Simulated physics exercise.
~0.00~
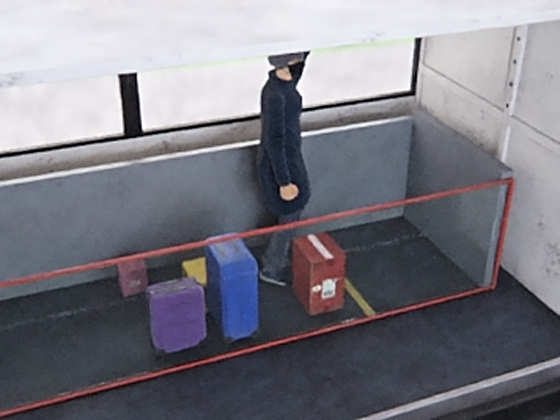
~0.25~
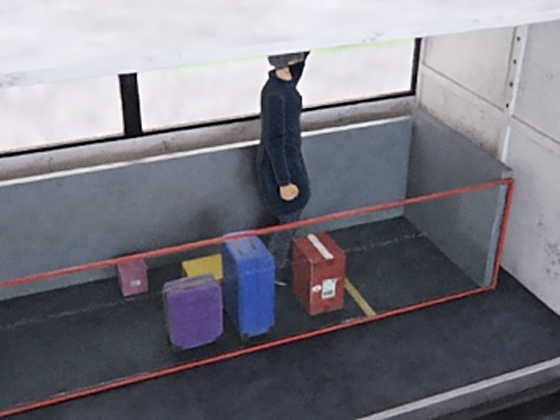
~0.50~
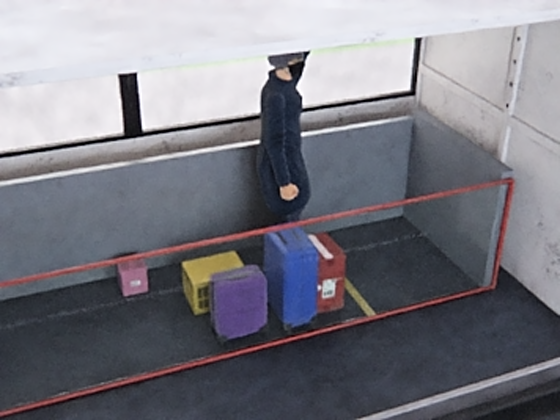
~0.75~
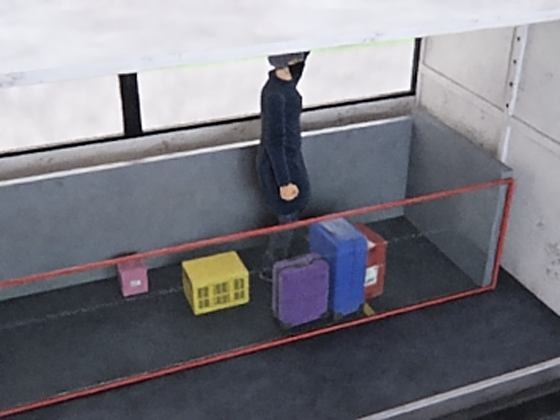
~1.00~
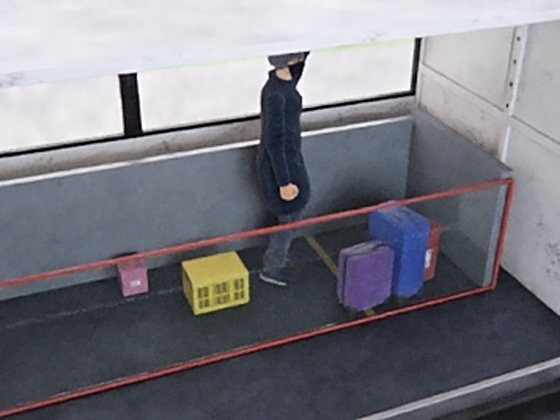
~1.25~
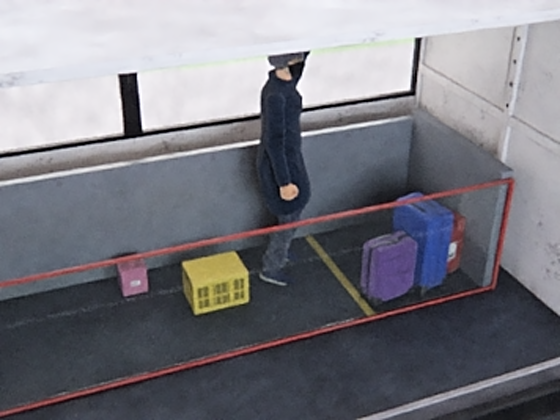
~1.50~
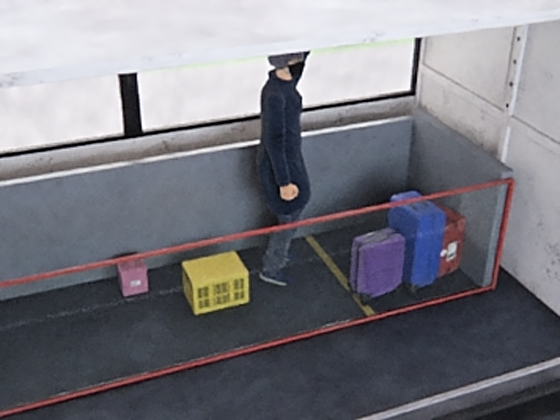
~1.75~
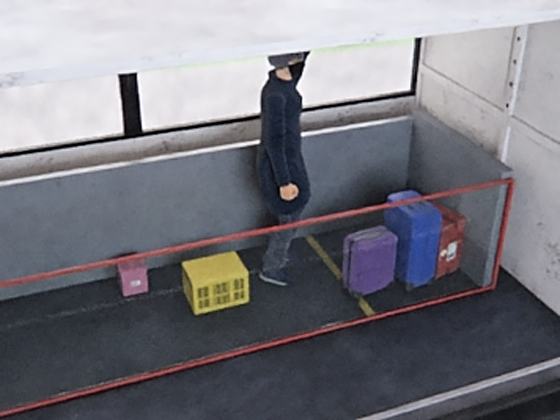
A purple case and a taller blue case stand beside a red case in a grey-walled luggage bay, seen from above through a red-outlined front, with a small pink tub and a yellow crate to the left. A passenger in dark clothes and a face covering stands still behind them. The purple and blue cases roll right, uncovering the crate, and close on the red case, which then moves right too. All three cross the yellow floor line towards the right wall. The purple and blue cases drift slightly back left, and all three end upright, past the line.
